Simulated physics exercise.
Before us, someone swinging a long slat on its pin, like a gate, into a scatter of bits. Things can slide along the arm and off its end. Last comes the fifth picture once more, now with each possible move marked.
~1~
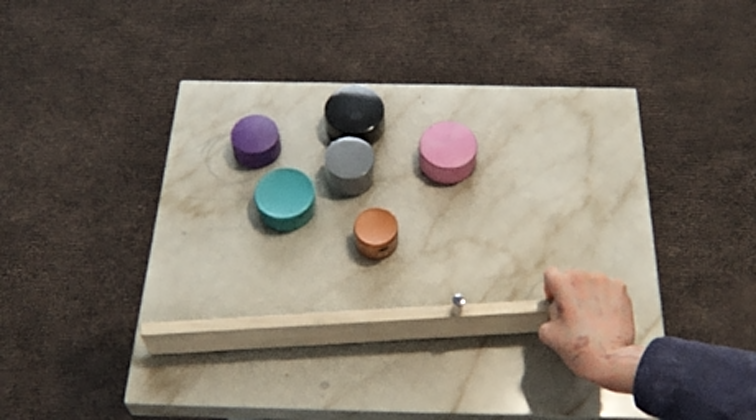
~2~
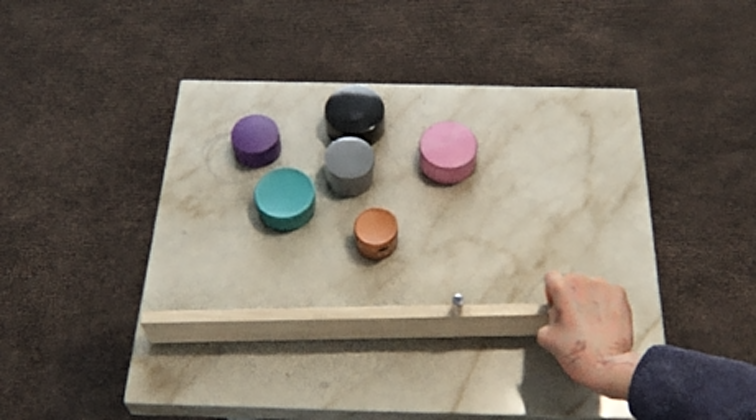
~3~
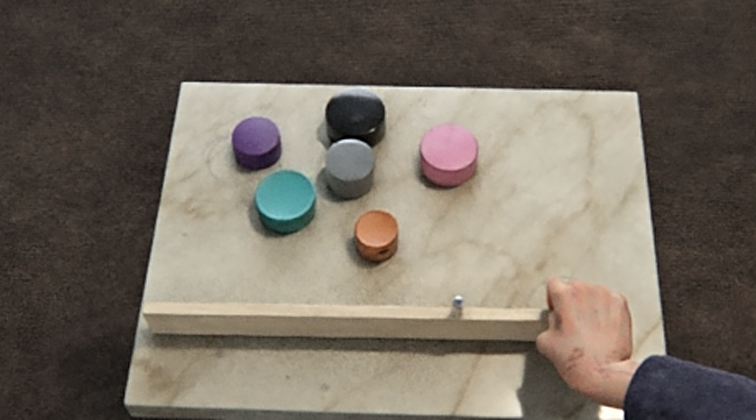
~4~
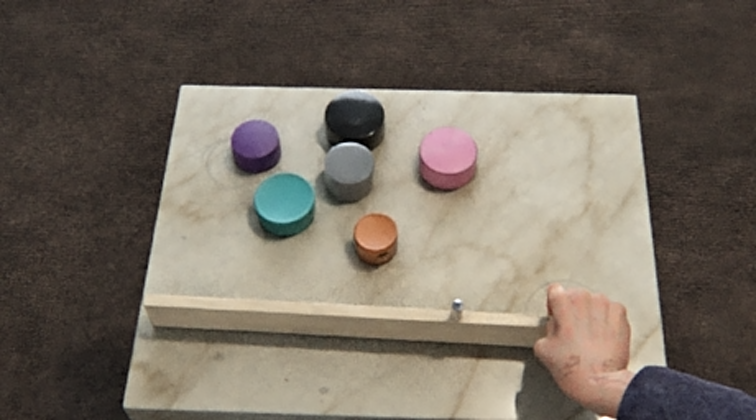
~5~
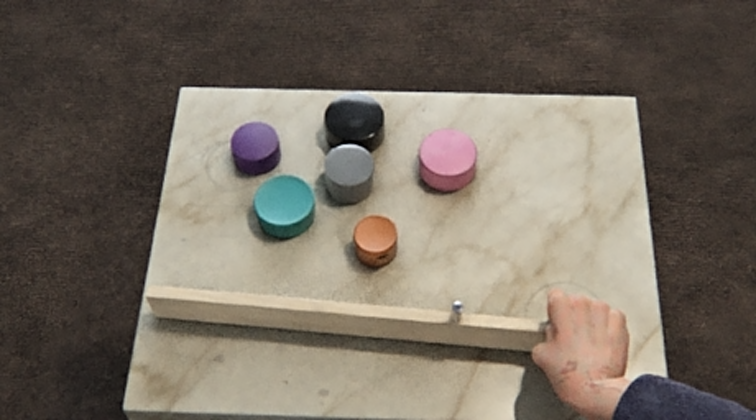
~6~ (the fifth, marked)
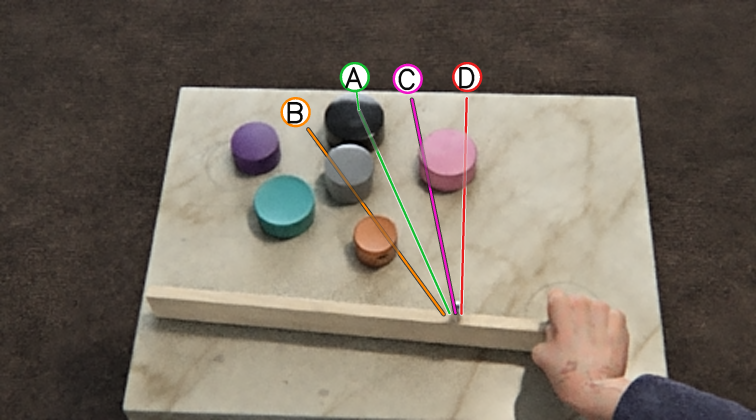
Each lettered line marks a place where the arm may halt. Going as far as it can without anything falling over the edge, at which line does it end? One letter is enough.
The farthest safe stop is B.
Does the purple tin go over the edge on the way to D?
No.
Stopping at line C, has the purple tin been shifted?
Yes.
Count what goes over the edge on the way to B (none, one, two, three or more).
In all, none.
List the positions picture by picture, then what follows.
The first picture shows grey pot (349, 167); pink tin (448, 153); orange jar (376, 234).
The second picture shows arm (293, 314); turquoise jar (286, 200).
The third picture shows arm (294, 310); black pot (355, 120).
The fourth picture shows arm (293, 308); pink tin (448, 159).
The fifth picture shows arm (294, 304); turquoise jar (285, 207); purple tin (256, 148); black pot (354, 125).
On the marked copy, A at (401, 205); B at (372, 216); C at (433, 199); D at (464, 199).
Taking B. A third of the way, arm (311, 257); black pot (354, 125); purple tin (256, 148).
Two thirds of the way, arm (343, 220); purple tin (270, 134); grey pot (371, 167).
When it is over, arm (370, 201); black pot (381, 96); purple tin (296, 106); nothing has fallen.
As for the rest, A drops the black pot; C drops the black pot; D drops the black pot.
